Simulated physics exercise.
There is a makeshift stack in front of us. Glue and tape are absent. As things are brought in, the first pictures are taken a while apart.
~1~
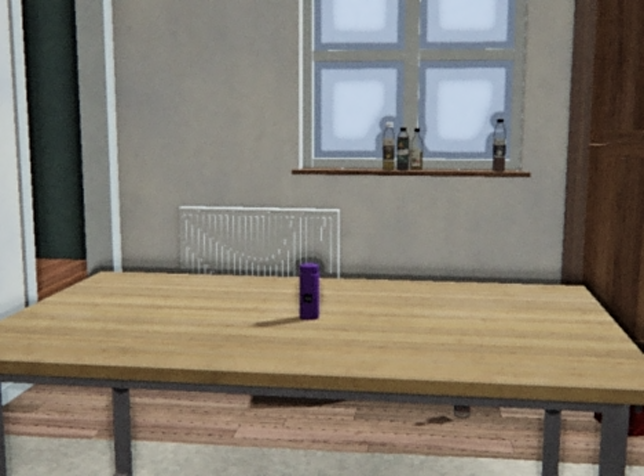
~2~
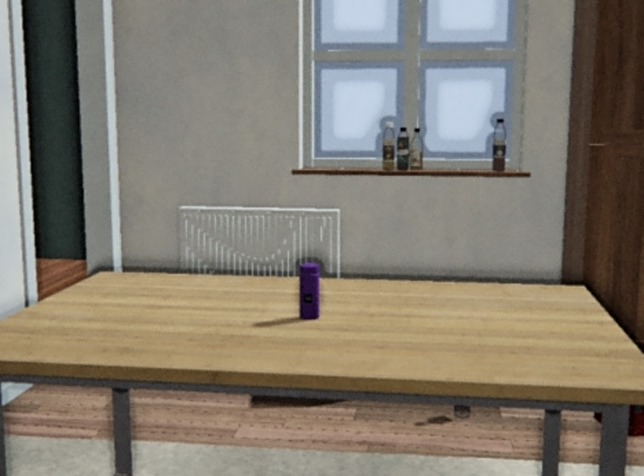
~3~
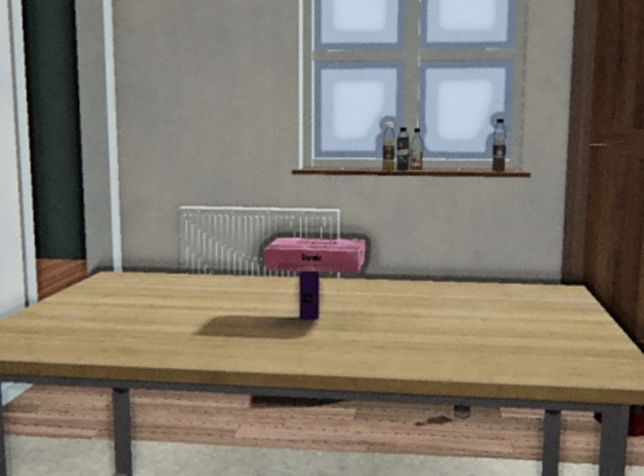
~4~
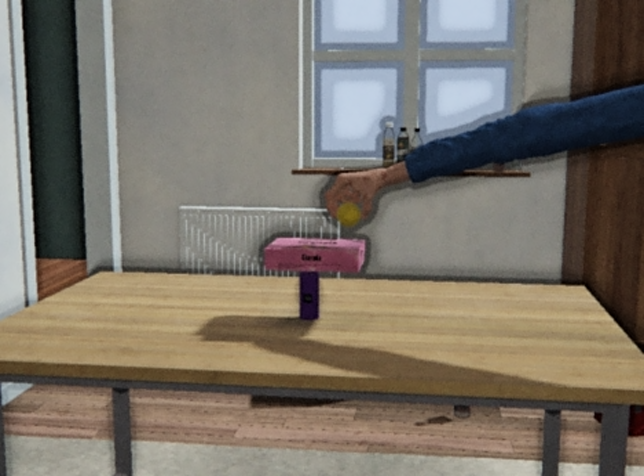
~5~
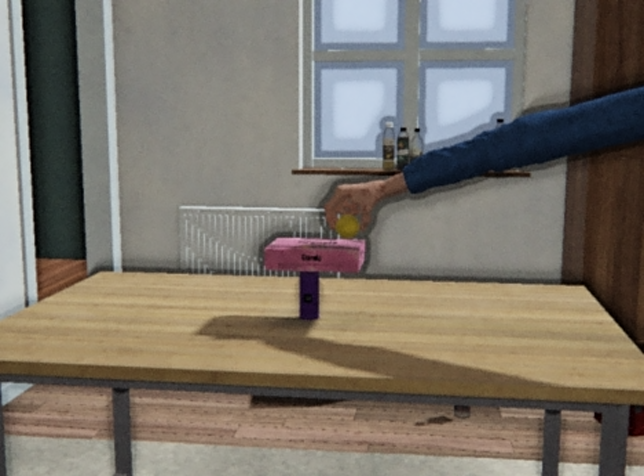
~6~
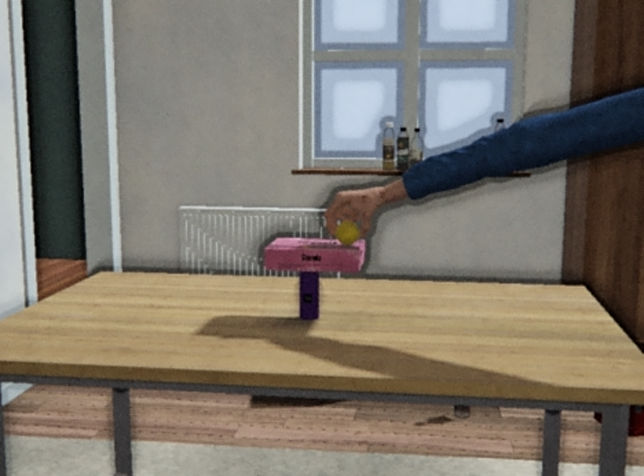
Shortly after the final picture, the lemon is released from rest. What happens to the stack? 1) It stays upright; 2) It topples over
2, it topples over.
Then, 0.50 s on from there, pink packet and yellow lemon now fallen.
Then, 1.00 s on from there, things are still on the move.
In the end, fallen, pink packet and yellow lemon; purple shaker unmoved. The stack loses its balance.
